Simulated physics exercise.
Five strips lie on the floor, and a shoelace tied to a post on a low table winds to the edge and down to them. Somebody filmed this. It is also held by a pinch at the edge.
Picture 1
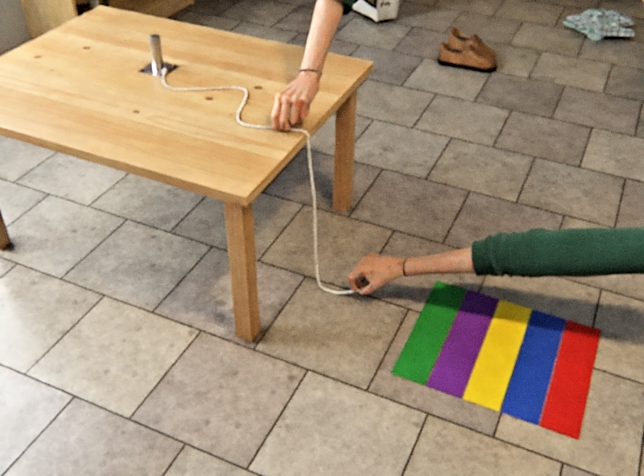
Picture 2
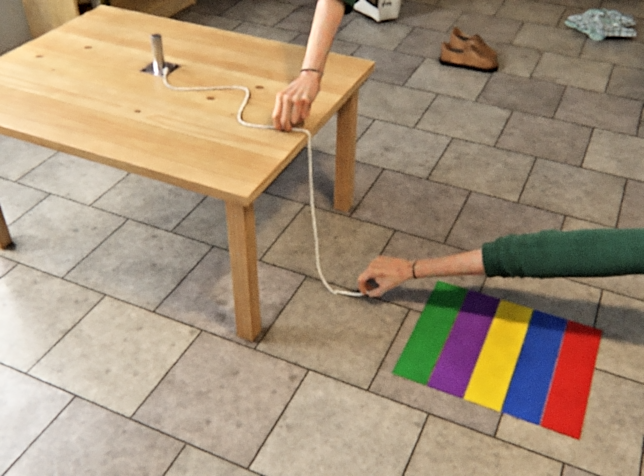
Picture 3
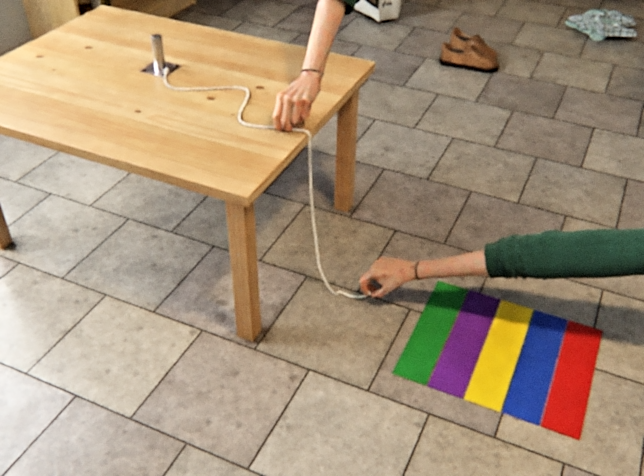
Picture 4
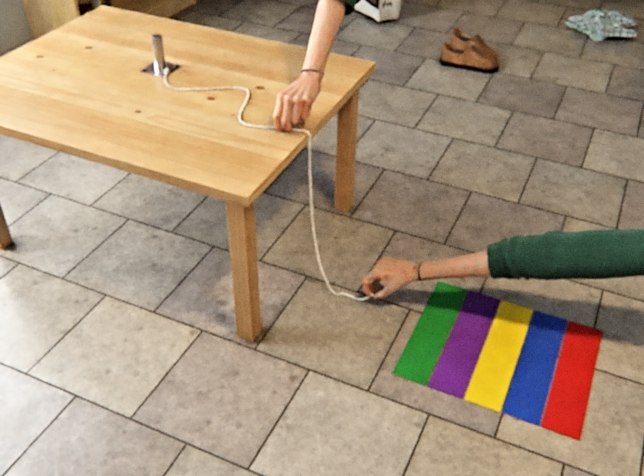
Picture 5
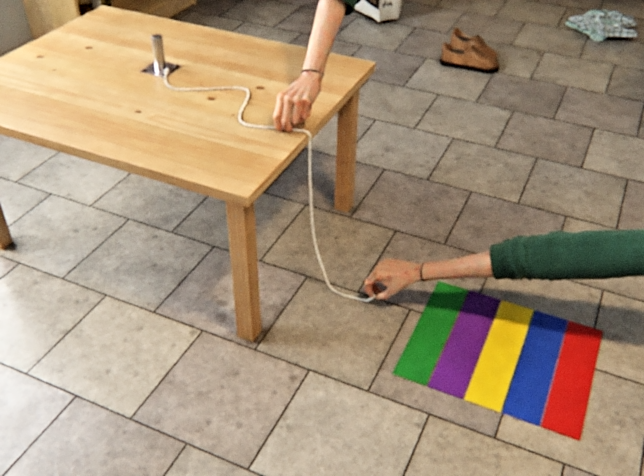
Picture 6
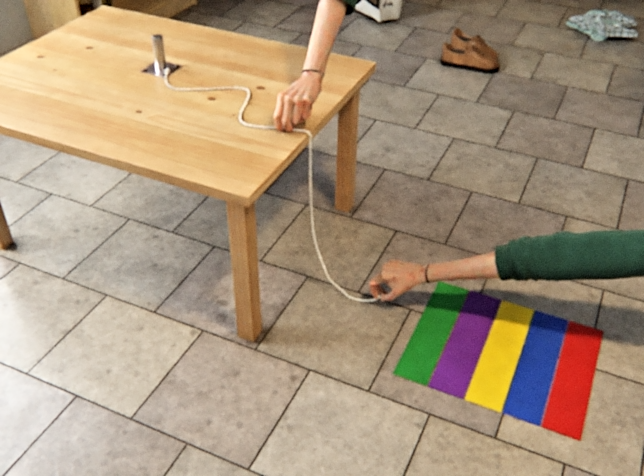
A hand near the floor drew the loose end of a white cord slightly to the right, toward coloured strips, while another hand kept it pinched at the edge of a wooden table.
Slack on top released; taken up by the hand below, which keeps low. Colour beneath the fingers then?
Blue.
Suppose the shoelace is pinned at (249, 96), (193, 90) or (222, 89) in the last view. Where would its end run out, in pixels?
Approximately (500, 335), (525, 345) and (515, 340) respectively.
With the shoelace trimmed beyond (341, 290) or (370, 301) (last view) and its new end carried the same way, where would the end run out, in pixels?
Case by case it comes to about (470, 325) and then about (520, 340).
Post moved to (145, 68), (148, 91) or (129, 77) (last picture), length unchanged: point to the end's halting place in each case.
You'd get roughly (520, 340), (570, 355) and (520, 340), one for each try.
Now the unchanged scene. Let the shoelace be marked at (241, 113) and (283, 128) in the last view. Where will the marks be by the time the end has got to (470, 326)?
About (291, 121), and the other about (323, 162).
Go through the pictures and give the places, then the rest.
End (359, 290); green (417, 360); purple (451, 372); yellow (488, 385); blue (525, 398); red (564, 411), in the first frame.
End (368, 293); shoelace through (167, 85) (238, 88) (244, 124) (310, 148) (313, 215) (321, 275), in the second frame.
End (370, 294), in the third frame.
End (372, 294); shoelace through (167, 85) (238, 88) (245, 124) (310, 149) (312, 215) (324, 276), in the fourth frame.
End (375, 295), in the fifth frame.
End (380, 297); shoelace through (168, 85) (239, 88) (245, 124) (310, 149) (312, 215) (328, 277), in the sixth frame.
Soon after, end near (470, 326); over purple.
Then, end near (514, 340); over yellow.
At full stretch, end near (542, 349); over blue. It gets as far as the blue strip.
